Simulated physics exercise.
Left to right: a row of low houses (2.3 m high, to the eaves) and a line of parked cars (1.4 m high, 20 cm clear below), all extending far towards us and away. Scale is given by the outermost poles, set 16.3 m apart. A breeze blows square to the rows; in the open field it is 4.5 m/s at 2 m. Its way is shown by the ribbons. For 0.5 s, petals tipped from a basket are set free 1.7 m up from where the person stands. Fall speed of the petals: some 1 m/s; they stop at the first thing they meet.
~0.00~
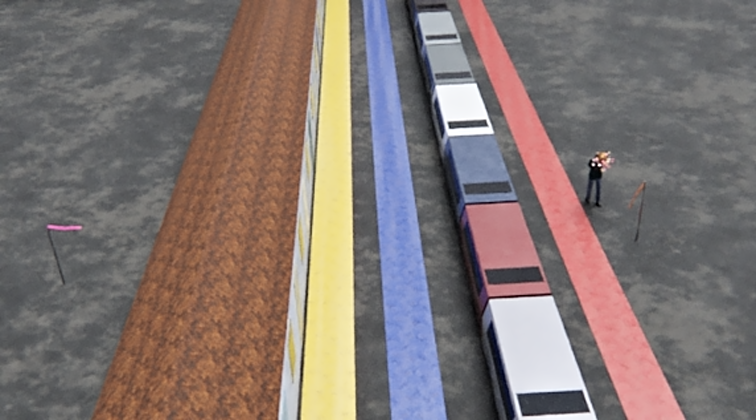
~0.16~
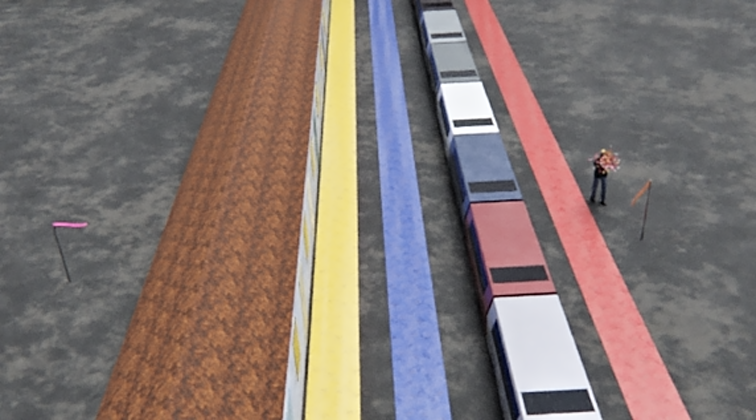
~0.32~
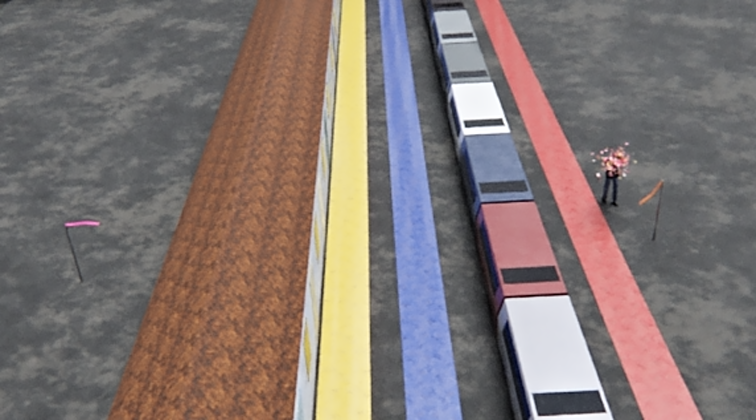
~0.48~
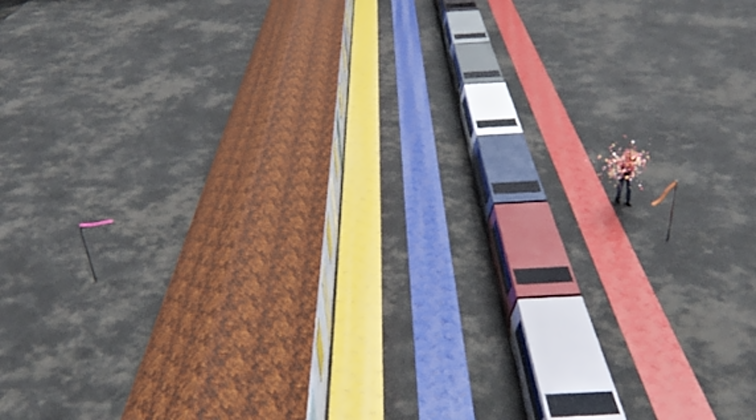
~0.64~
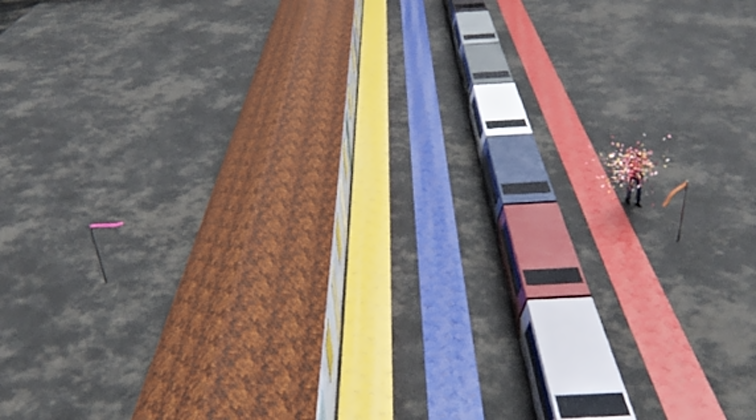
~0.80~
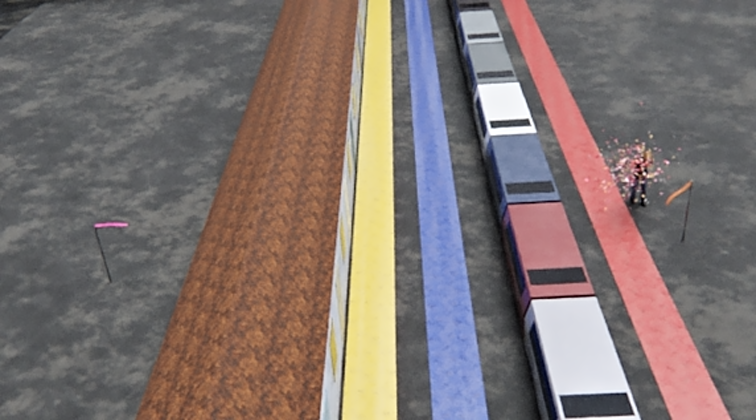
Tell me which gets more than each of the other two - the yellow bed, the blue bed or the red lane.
I would say the red one gets the most.
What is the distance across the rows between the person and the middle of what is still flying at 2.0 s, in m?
1.5 m.
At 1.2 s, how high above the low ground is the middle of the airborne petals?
Roughly 1.4 m up.
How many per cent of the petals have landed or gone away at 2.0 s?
25 per cent.
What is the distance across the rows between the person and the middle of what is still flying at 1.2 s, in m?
My estimate would be some 1.0 metres.
After 1.2 s, 0 % lies on the blue bed, 1 % on the red lane and 0 % on the yellow bed; 2 % has touched down or left; the middle of what still flies is 1.3 m above the low ground, near (616, 175).
After 2.0 s, 0 % lies on the blue bed, 17 % on the red lane and 0 % on the yellow bed; 27 % has touched down or left; the middle of what still flies is 1.3 m above the low ground, near (592, 176).
After 3.5 s, 0 % lies on the blue bed, 24 % on the red lane and 0 % on the yellow bed; 69 % has touched down or left; the middle of what still flies is 1.9 m above the low ground, near (575, 159).
After 8.0 s, 1 % lies on the blue bed, 26 % on the red lane and 0 % on the yellow bed; 92 % has touched down or left.
After 45.0 s, 3 % lies on the blue bed, 27 % on the red lane and 0 % on the yellow bed; 100 % has touched down or left.
